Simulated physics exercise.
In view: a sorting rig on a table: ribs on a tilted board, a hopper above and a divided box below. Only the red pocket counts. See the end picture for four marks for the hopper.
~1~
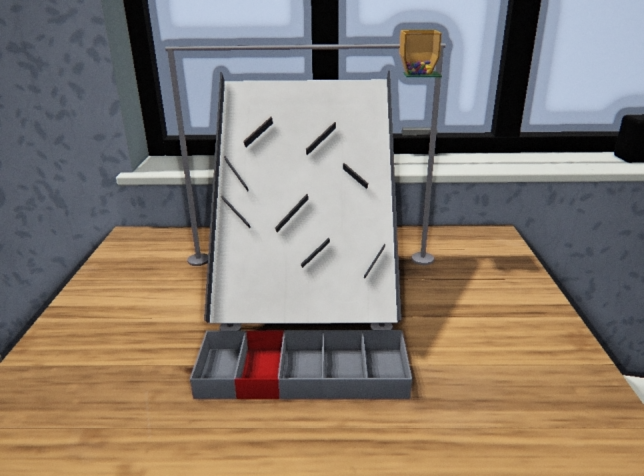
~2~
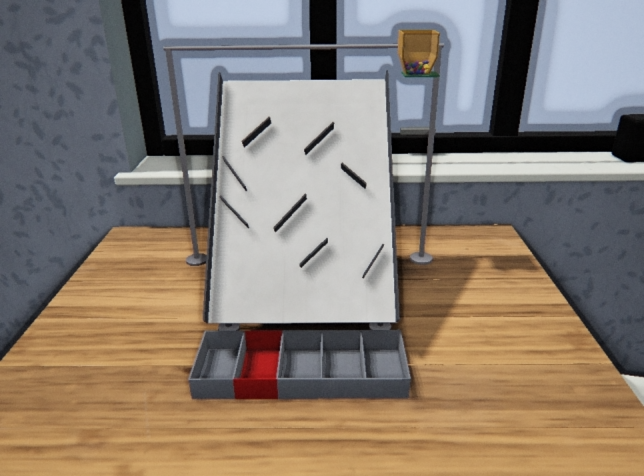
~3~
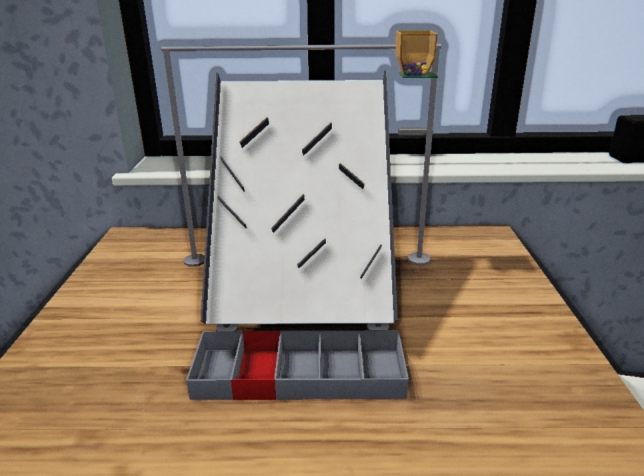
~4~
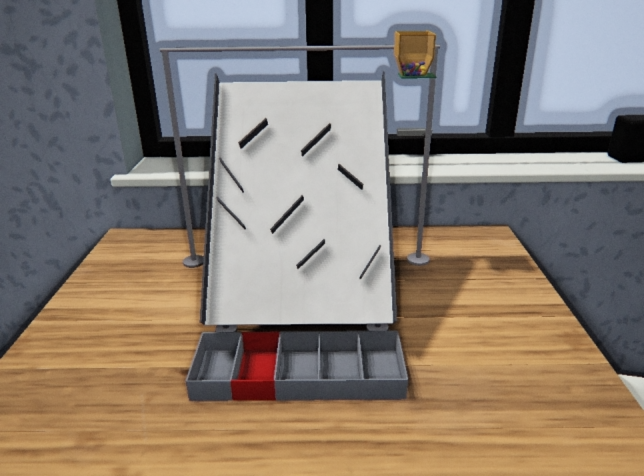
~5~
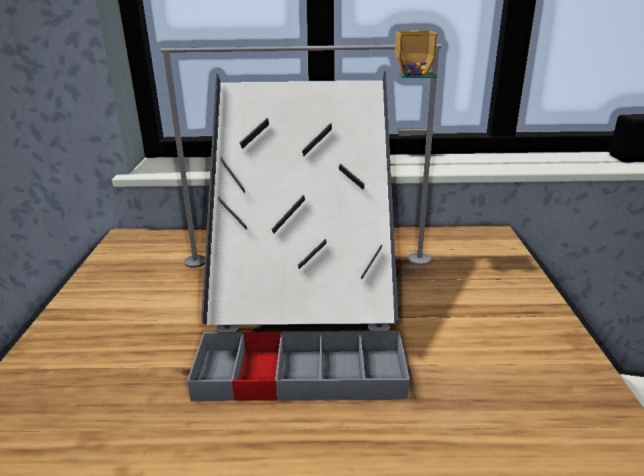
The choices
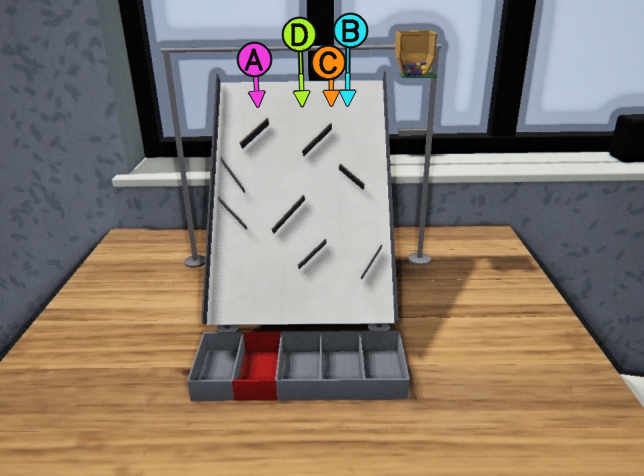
White tilted board with dark angled ribs standing above a gray divided box with one red pocket, the view barely shifting.
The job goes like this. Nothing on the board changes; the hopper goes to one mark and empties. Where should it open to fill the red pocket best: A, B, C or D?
Go for A.
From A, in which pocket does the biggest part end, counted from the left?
The second from the left.
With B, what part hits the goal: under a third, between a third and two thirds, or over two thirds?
It is under a third.
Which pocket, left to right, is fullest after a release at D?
The first from the left.
On the marked copy, mark A meets the board at (257, 101); mark B meets the board at (347, 100); mark C meets the board at (331, 100); mark D meets the board at (302, 100).
With A, about half in the red pocket, about a third in other pockets, a small part held on the board.
With B, a stray few in the red pocket, most in other pockets, a small part held on the board.
With C, about a quarter in the red pocket, most in other pockets.
With D, a small part in the red pocket, nearly all in other pockets.
